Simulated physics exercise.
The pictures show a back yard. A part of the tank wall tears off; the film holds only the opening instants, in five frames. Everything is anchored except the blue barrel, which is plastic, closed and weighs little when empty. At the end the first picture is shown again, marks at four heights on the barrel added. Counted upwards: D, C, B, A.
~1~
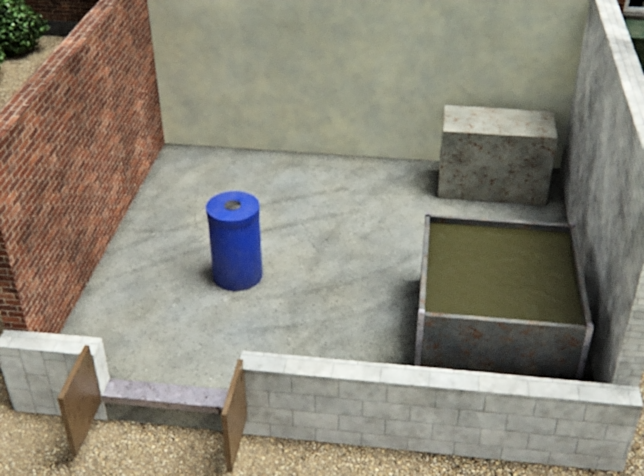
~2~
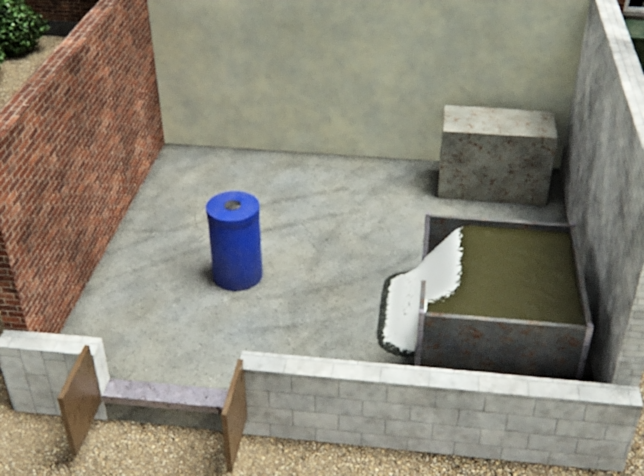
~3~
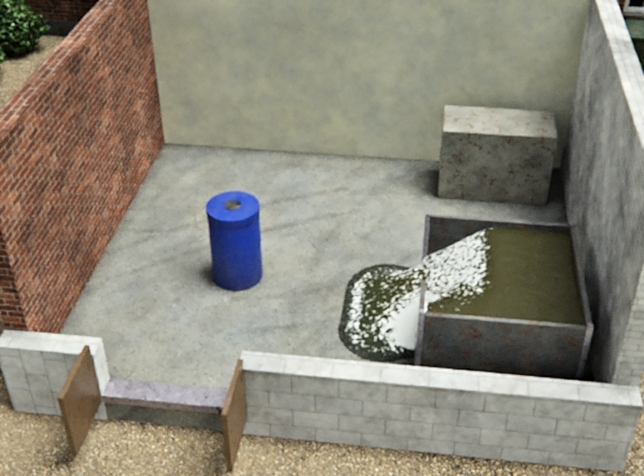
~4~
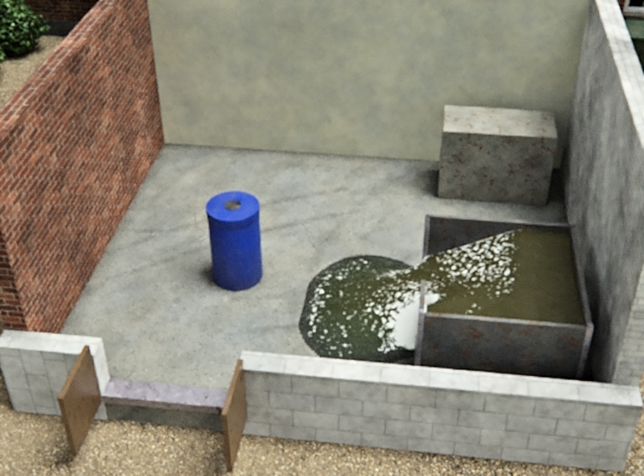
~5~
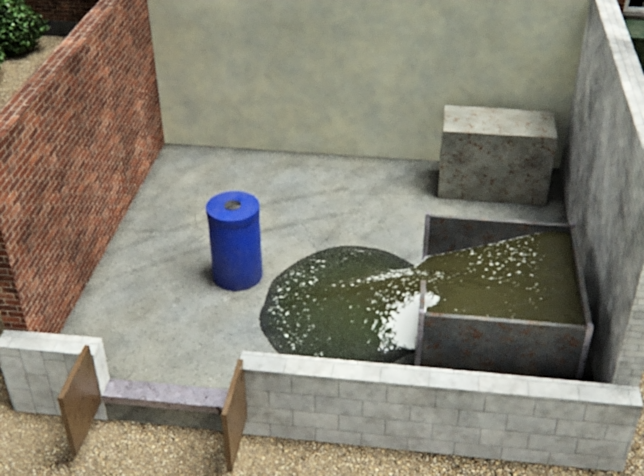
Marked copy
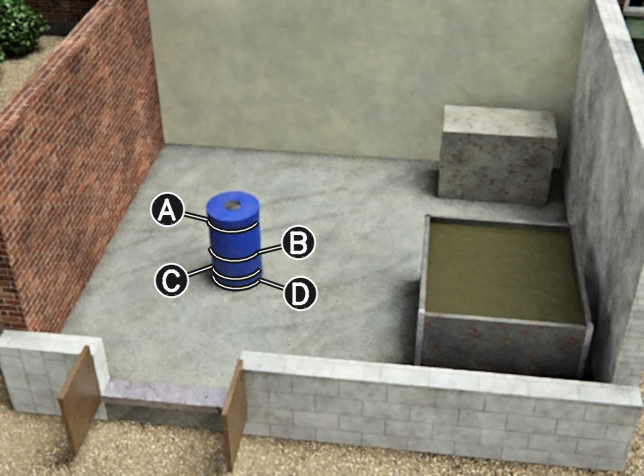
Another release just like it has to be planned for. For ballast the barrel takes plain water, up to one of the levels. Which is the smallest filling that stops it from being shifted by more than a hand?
It is A.
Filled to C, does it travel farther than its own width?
Yes, it does.
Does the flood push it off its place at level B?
Yes.
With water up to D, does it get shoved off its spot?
Yes, that goes wrong.
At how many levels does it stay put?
One.
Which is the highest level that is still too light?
Here it is level B.
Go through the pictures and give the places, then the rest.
The first picture shows lid of the blue barrel at (233, 206); tank full, its middle at (501, 273); open gate at (172, 348).
In the second picture, 2 % of the ground under water, its edge towards the barrel at (393, 289).
In the third picture, 5 % of the ground under water, its edge towards the barrel at (358, 286).
In the fourth picture, 9 % of the ground under water, its edge towards the barrel at (319, 284).
The fifth picture shows lid of the blue barrel at (233, 206); 13 % of the ground under water, its edge towards the barrel at (278, 288).
In white, A at (228, 231); B at (230, 260); C at (232, 279); D at (232, 288); from the bottom up D, C, B, A.
With A, it does not move.
With B, it is pushed about half its own width away.
With C, it is pushed about 3 times its own width away.
With D, it is pushed about 4 times its own width away.
